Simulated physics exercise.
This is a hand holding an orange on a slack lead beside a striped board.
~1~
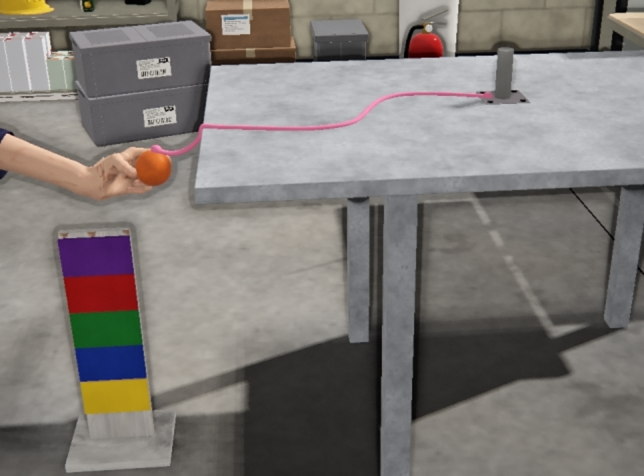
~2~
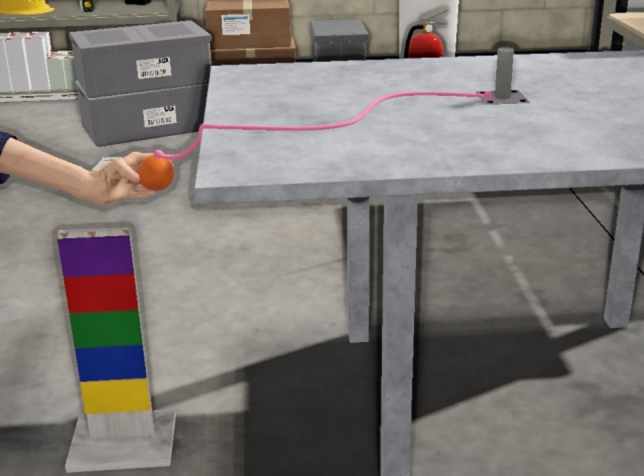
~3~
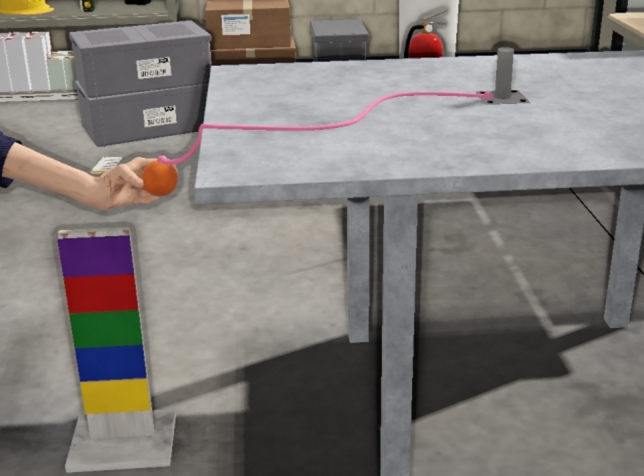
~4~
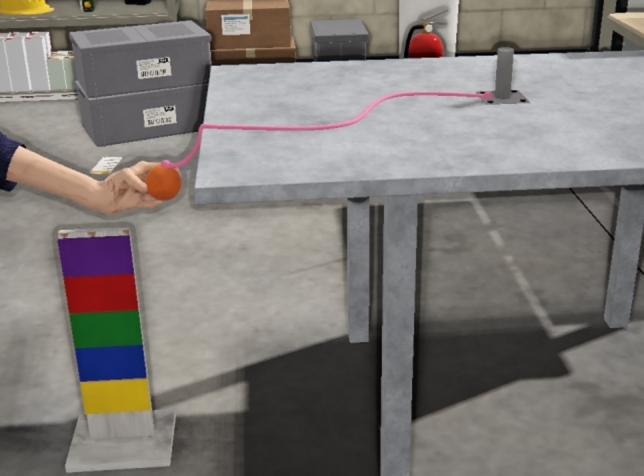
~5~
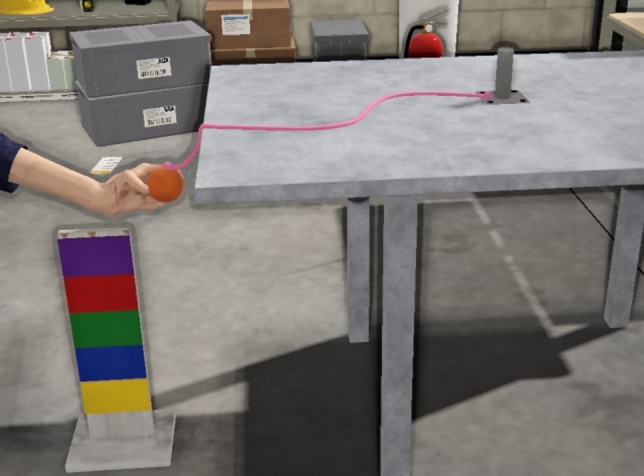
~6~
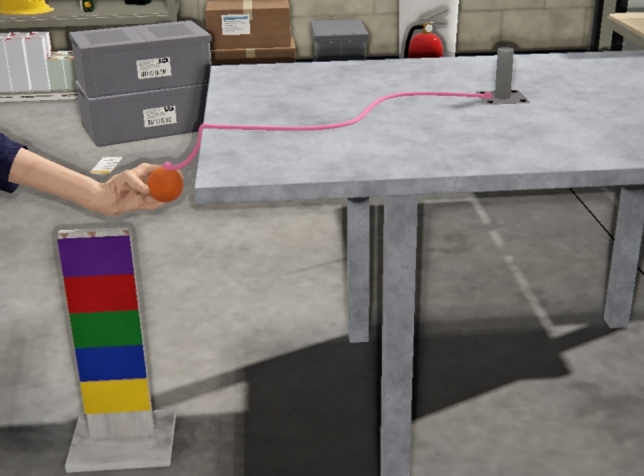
A hand held an orange ball attached to a slack pink cord near a gray table's edge, above a striped board, then lowered it slightly, drifting a little right before staying still.
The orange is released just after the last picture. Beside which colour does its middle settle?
The purple one.
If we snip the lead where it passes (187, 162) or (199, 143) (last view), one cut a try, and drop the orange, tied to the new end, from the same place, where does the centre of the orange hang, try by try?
Try by try, around (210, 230) and (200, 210).
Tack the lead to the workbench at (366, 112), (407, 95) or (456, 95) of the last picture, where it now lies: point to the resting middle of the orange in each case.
About (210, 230), (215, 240) and (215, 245).
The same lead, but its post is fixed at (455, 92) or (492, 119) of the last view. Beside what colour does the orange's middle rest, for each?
In that order: Red; red.
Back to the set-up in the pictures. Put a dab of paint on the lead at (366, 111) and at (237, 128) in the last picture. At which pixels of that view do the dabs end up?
Near (339, 112) and (203, 145).
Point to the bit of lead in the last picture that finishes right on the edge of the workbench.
At (250, 128), roughly.
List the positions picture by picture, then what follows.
The first picture shows orange (153, 168); purple (96, 258); red (101, 295); green (106, 330); blue (111, 364); yellow (115, 397).
The second picture shows orange (156, 173); lead through (456, 95) (387, 98) (361, 117) (297, 129) (224, 127).
The third picture shows orange (160, 178).
The fourth picture shows orange (164, 183); lead through (456, 95) (387, 98) (361, 117) (297, 129) (224, 127).
The fifth picture shows orange (165, 184).
The sixth picture shows orange (165, 184); lead through (456, 95) (387, 98) (361, 117) (297, 129) (224, 127).
Soon after, orange near (214, 242); level with purple.
Then, orange near (195, 248); level with purple.
At rest, orange near (214, 251); level with purple. The lead holds its middle at purple.
